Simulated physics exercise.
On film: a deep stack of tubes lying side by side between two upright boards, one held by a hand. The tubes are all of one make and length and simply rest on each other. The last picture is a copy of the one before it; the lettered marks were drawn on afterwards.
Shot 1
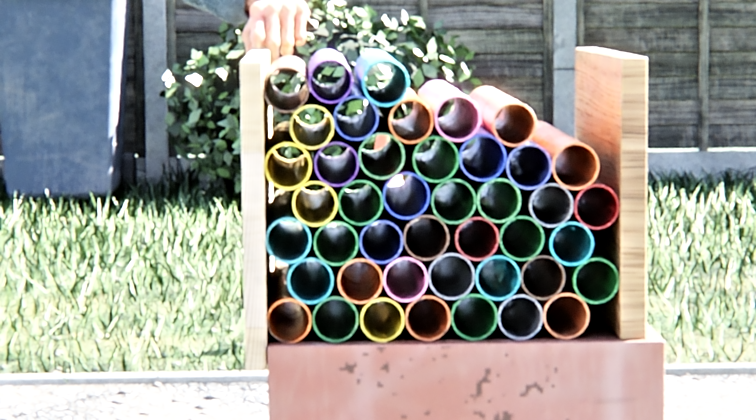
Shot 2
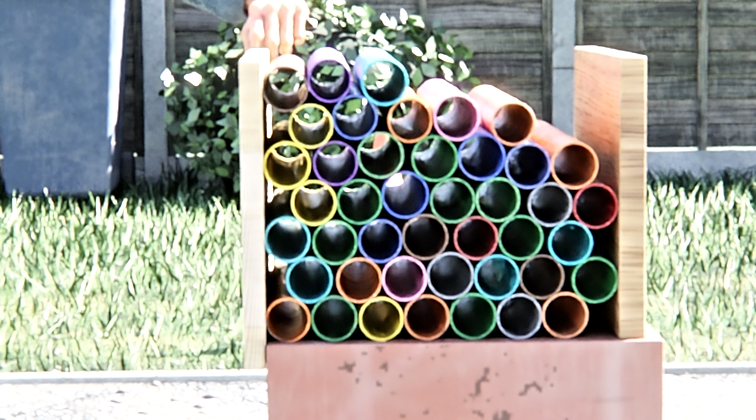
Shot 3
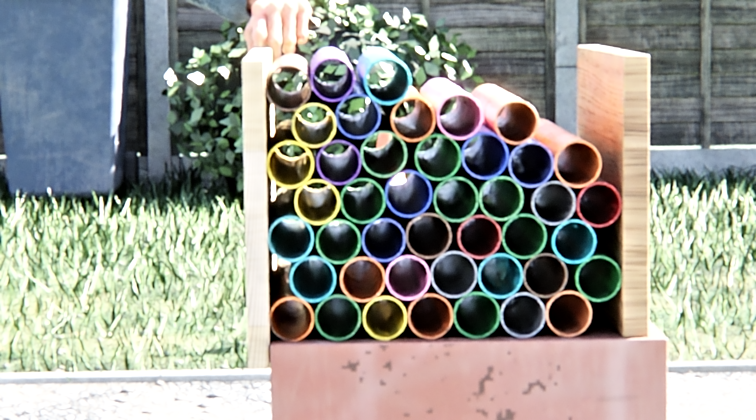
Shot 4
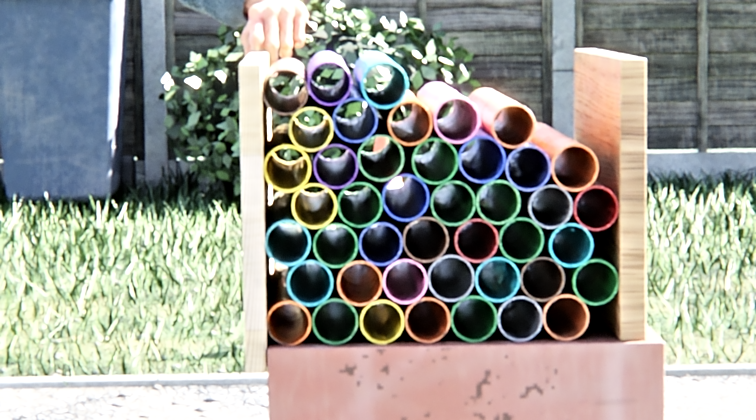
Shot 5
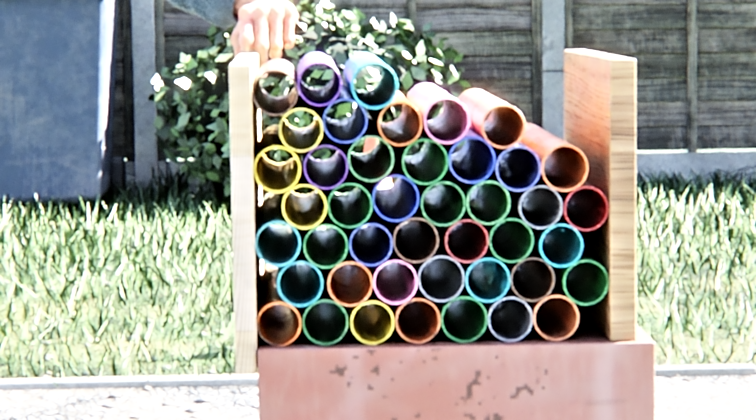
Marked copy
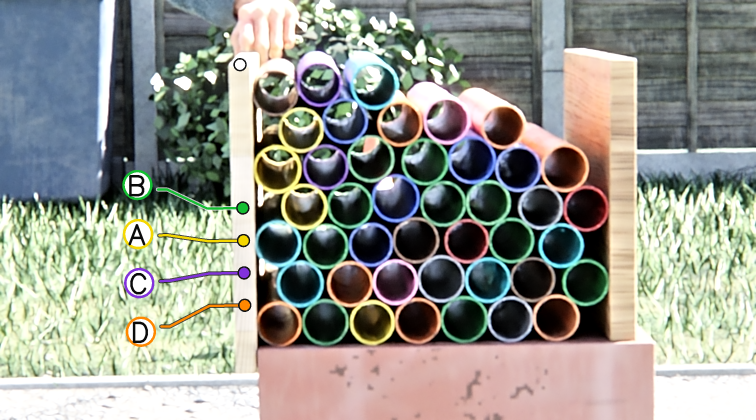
The stack of colourful tubes between two upright boards barely moved, shifting only slightly in view and ending a little to the left, while a hand stayed on top of the left board.
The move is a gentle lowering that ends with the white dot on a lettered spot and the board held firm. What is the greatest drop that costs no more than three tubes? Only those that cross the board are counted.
At most to B.
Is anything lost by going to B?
Yes.
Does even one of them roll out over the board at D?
At D: Yes.
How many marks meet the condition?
The number is one.
On the marked copy, A at (243, 240); B at (242, 208); C at (244, 273); D at (244, 305); the white dot at (240, 65).
Following B. Soon after the start, top of the board (253, 134).
Later, top of the board (254, 207).
In the end, top of the board (254, 207), one out over the board.
As for the rest, A four out over the board; C four out over the board; D more than three out over the board.
